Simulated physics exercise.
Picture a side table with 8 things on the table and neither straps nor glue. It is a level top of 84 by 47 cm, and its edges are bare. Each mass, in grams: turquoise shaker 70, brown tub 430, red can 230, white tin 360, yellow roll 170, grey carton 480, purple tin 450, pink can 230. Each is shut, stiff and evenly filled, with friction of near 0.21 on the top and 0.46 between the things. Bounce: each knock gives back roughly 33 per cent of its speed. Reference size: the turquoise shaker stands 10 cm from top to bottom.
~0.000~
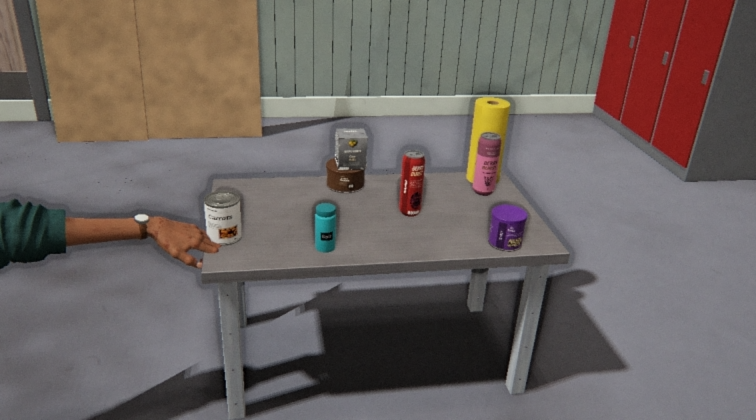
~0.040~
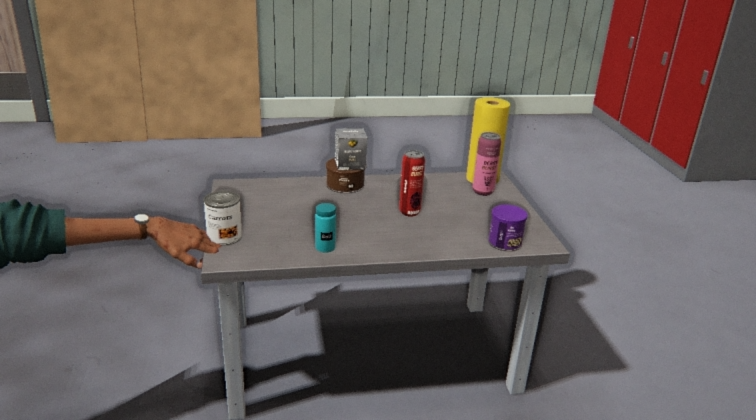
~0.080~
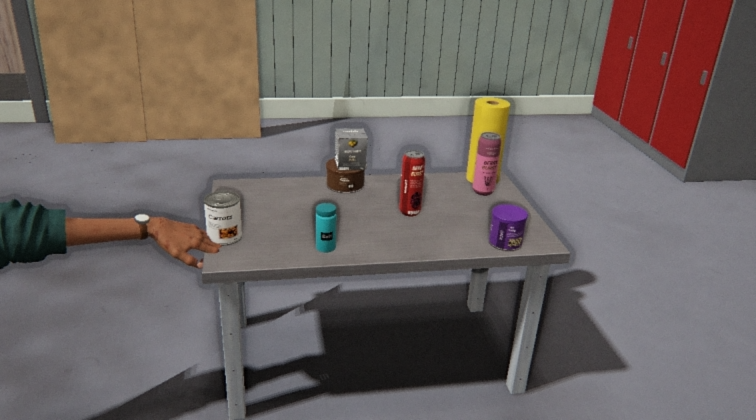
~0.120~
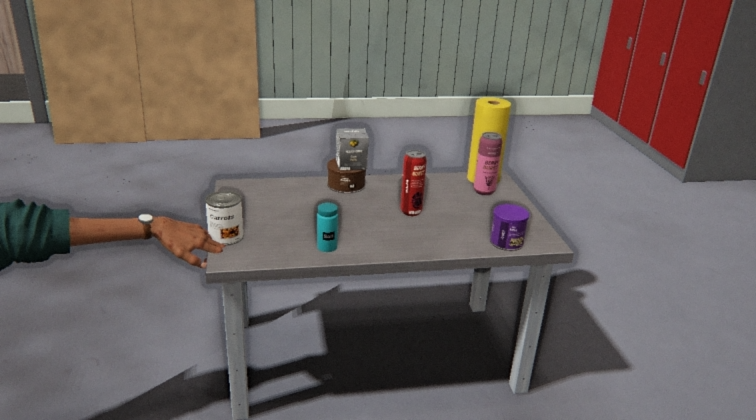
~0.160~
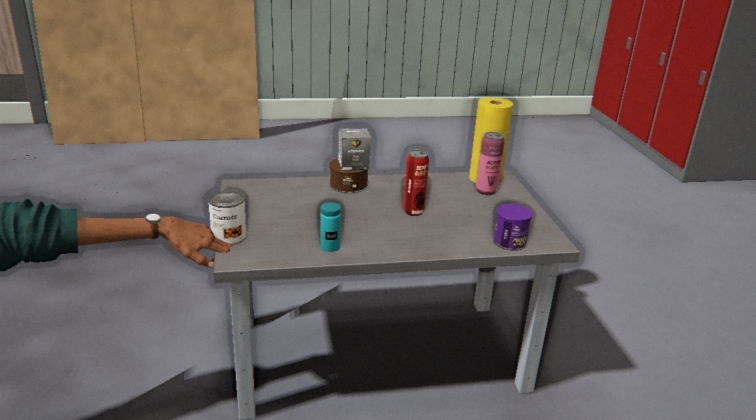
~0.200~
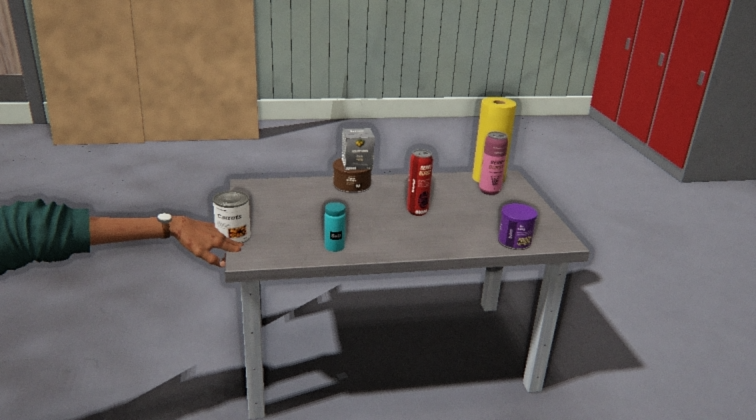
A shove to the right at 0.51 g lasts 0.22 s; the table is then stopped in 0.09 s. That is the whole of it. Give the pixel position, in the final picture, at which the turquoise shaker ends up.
The turquoise shaker ends up at about (387, 225).
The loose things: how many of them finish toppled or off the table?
The count comes out at 1.
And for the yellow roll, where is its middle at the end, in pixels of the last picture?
Near (534, 140).
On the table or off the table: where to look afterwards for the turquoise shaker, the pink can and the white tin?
Once it all settles, the turquoise shaker stays on its surface, the pink can stays on its surface and the white tin leaves its surface.
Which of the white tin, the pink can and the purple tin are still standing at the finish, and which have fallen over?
Outcome noted - the white tin ends up fallen, the pink can survives without falling, the purple tin survives without falling.
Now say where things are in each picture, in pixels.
In the first frame, turquoise shaker (326, 228); brown tub (346, 175).
In the second frame, white tin (223, 218); yellow roll (488, 142).
In the third frame, grey carton (351, 149); purple tin (507, 228).
In the fourth frame, table shifted 1 cm; pink can (488, 164); brown tub (347, 175).
In the fifth frame, table shifted 3 cm; red can (416, 184); white tin (228, 218).
In the sixth frame, table shifted 5 cm; turquoise shaker (335, 227) moved 3 cm; yellow roll (494, 141) moved 3 cm.
After 0.30 s, table shifted 14 cm; white tin now off the table; turquoise shaker moved 8 cm near (352, 226); grey carton moved 8 cm.
After 0.50 s, table shifted 17 cm; turquoise shaker moved 4 cm near (384, 225); grey carton moved 4 cm; brown tub moved 4 cm.
In the end (1.0 s), off the table, white tin; the other 7 under 5 cm from the start. At the end, from the last picture's camera, turquoise shaker near (387, 225).
